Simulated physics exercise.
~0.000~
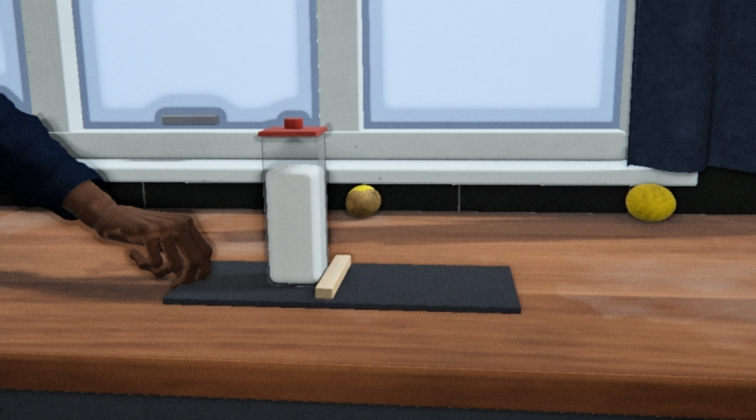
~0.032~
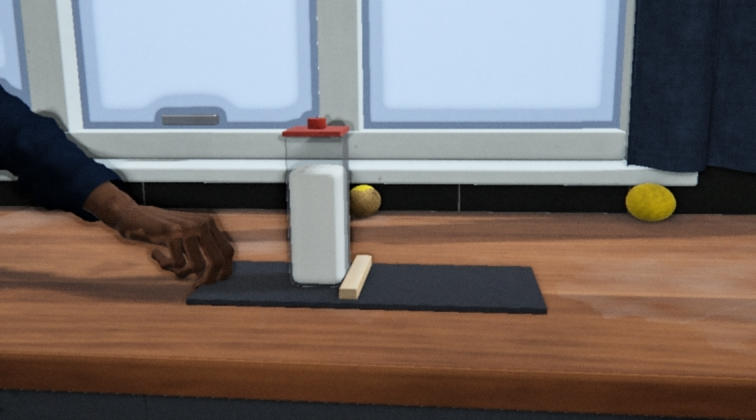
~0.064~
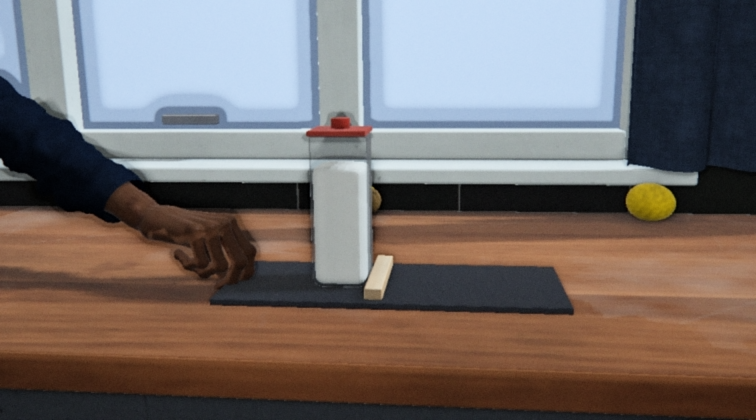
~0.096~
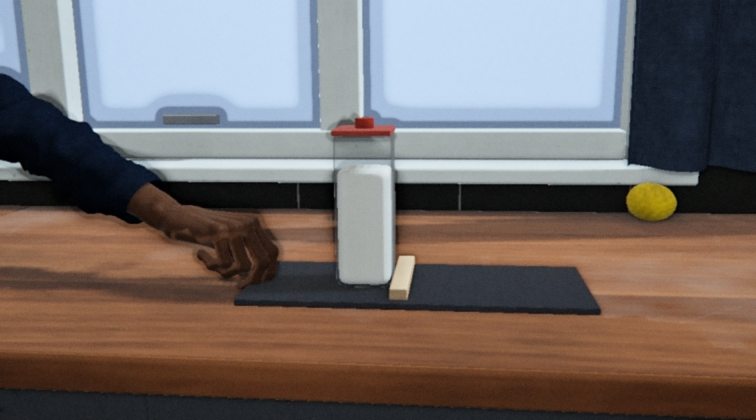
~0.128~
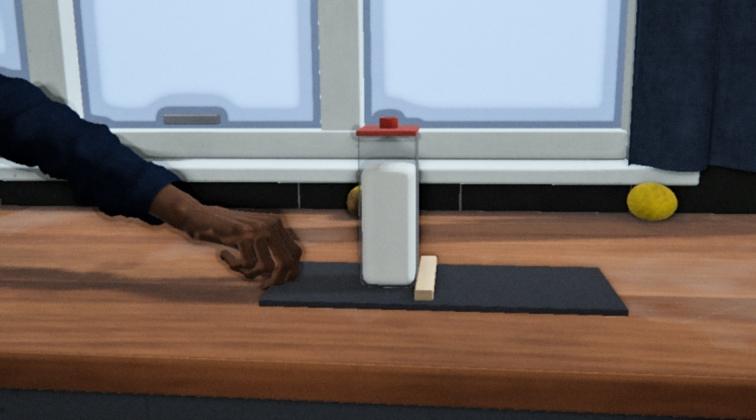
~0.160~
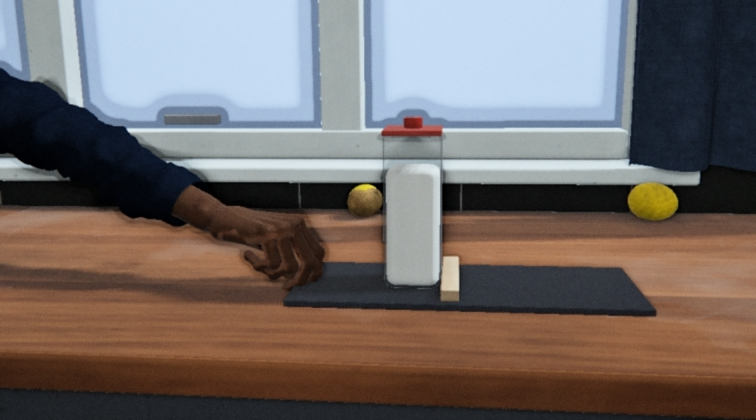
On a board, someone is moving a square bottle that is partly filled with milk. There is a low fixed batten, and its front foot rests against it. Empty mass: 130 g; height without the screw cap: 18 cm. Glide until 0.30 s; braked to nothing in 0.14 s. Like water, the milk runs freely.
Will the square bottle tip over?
Yes.
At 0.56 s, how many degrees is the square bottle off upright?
It sits at roughly 42°.
After 0.44 s the board moves at 0.00 m/s; the square bottle leans 14°.
After 0.56 s the square bottle leans 41°.
After 0.72 s the square bottle lies on its side.
After 0.94 s the square bottle lies on its side.
In the end the square bottle lies on its side.
